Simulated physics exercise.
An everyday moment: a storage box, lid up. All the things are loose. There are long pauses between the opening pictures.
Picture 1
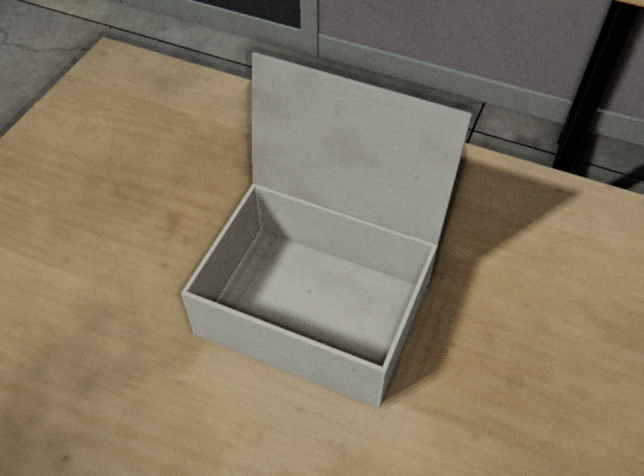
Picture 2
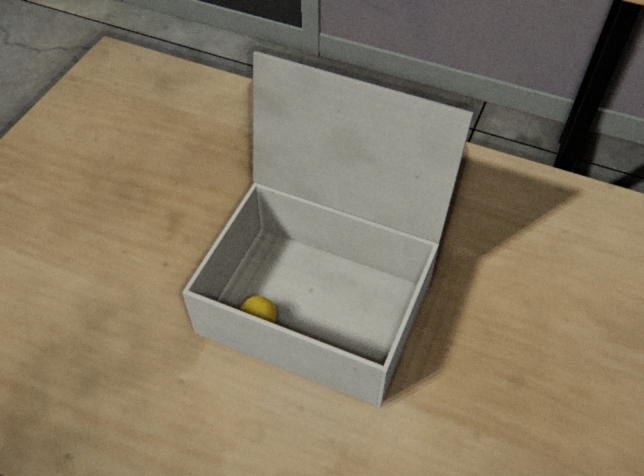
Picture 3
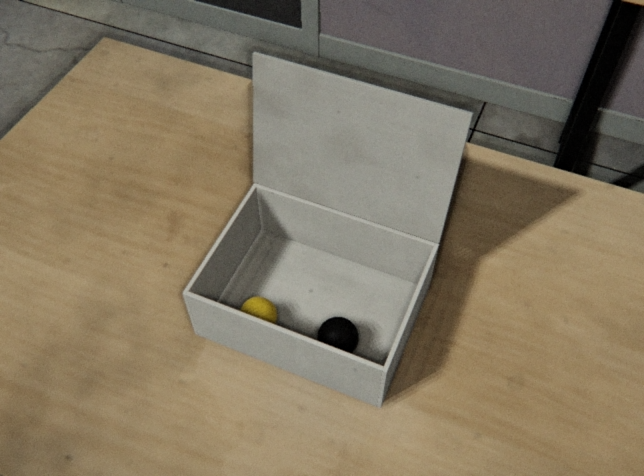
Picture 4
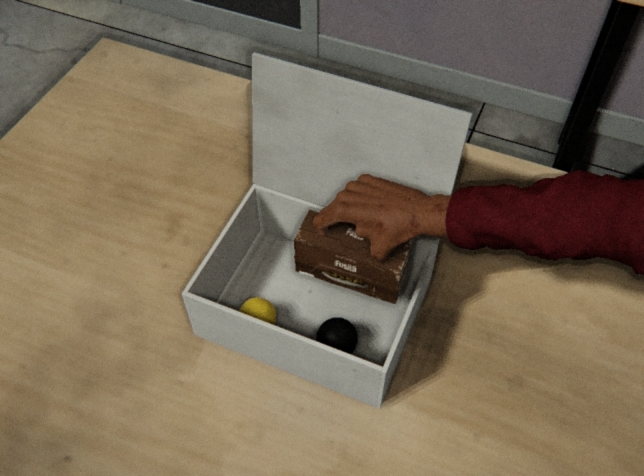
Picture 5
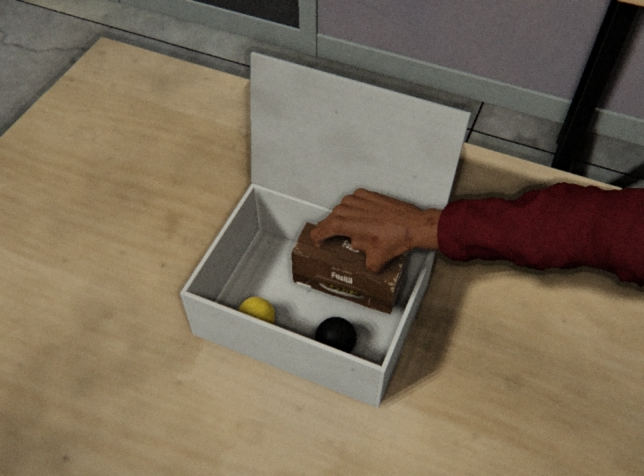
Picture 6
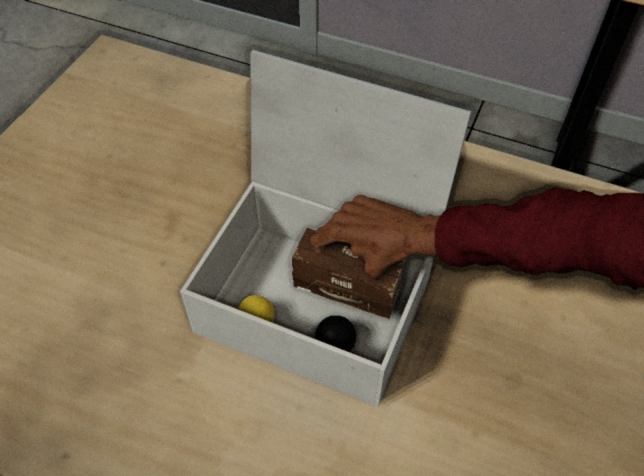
The clip shows an open gray box on a wooden table, empty at first, then holding a yellow ball and a black ball, before a red-sleeved hand lowers a brown carton into it behind them, still gripping it.
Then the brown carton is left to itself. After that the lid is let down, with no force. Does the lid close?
Outcome: The lid shuts flat.
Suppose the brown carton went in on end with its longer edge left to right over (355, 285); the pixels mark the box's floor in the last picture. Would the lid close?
Then it stays ajar.
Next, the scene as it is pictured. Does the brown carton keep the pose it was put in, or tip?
It keeps its pose.
Then, 1.10 s past the last view, lid starting down; brown carton displaced a little near (347, 297).
Then, 1.70 s past the last view, lid 52° above the rim; brown carton displaced a little near (347, 297).
Then, 2.10 s past the last view, lid 18° above the rim; brown carton displaced a little near (347, 297).
Finally, lid shut; moved from the start, brown carton; the other 2 still in place. Final places as the last picture's camera would see them, brown carton near (347, 297).
